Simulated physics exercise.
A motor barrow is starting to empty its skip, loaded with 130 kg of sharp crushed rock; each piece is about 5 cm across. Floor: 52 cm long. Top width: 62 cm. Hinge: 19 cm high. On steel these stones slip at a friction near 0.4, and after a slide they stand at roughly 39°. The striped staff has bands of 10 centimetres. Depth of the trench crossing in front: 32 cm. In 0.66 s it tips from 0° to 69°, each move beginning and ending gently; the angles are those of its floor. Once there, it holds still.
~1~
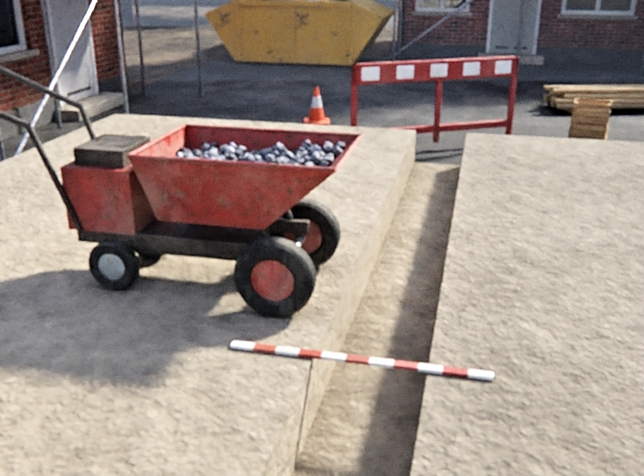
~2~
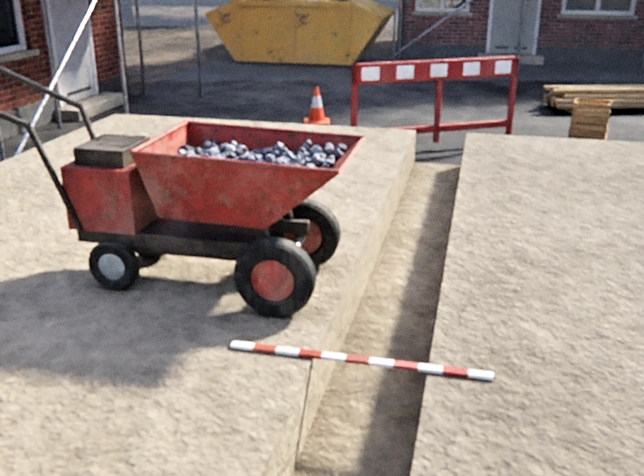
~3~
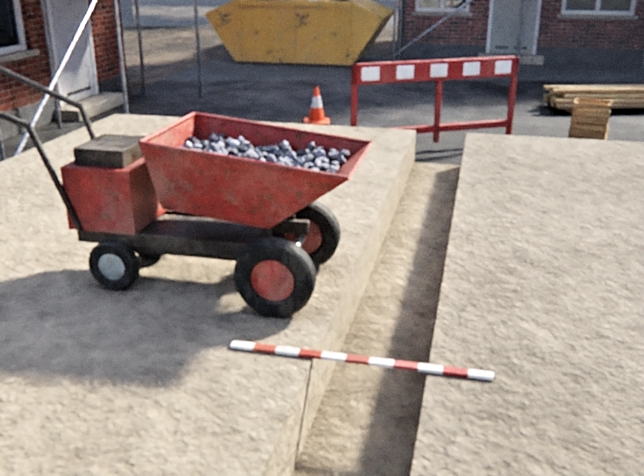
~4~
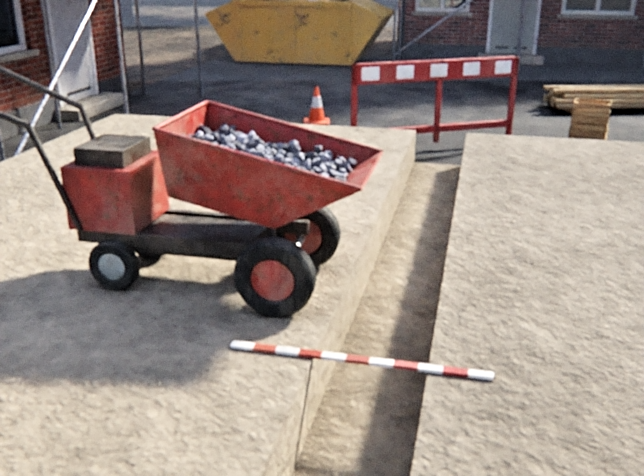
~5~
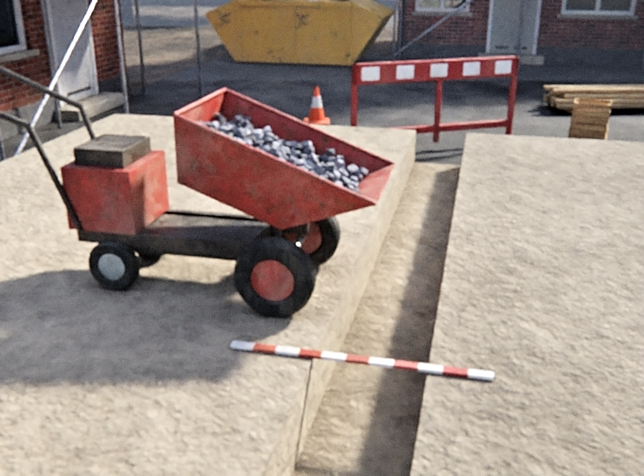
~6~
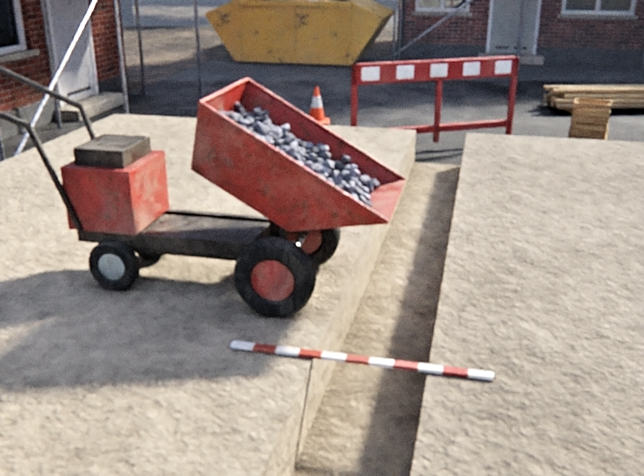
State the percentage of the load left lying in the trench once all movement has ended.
The share left there is about 45 per cent.
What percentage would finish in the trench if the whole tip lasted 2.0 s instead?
It would be near 65 per cent.
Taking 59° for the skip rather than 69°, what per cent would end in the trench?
About 35 per cent would end up in the trench.
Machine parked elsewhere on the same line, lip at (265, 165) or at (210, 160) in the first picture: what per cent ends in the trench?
Near 100 and near 65 percent.
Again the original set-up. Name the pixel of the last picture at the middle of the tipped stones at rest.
Roughly (452, 303), I'd say.
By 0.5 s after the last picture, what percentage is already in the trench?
At that moment: Approx. 10 %.
Then, 0.2 s after the last picture the floor is at 59°, 100 % in the skip; the foremost stones are at (397, 255).
Then, 0.5 s after the last picture the floor is at 69°, 81 % in the skip, 9 % in the trench, 10 % past the trench; the foremost stones are at (468, 317).
Then, 0.8 s after the last picture the floor is at 69°, 22 % in the skip, 24 % in the trench, 54 % past the trench; the foremost stones are at (621, 323).
Then, 2.8 s after the last picture the floor is at 69°, 1 % in the skip, 45 % in the trench, 54 % past the trench; the foremost stones are past the picture's edge.
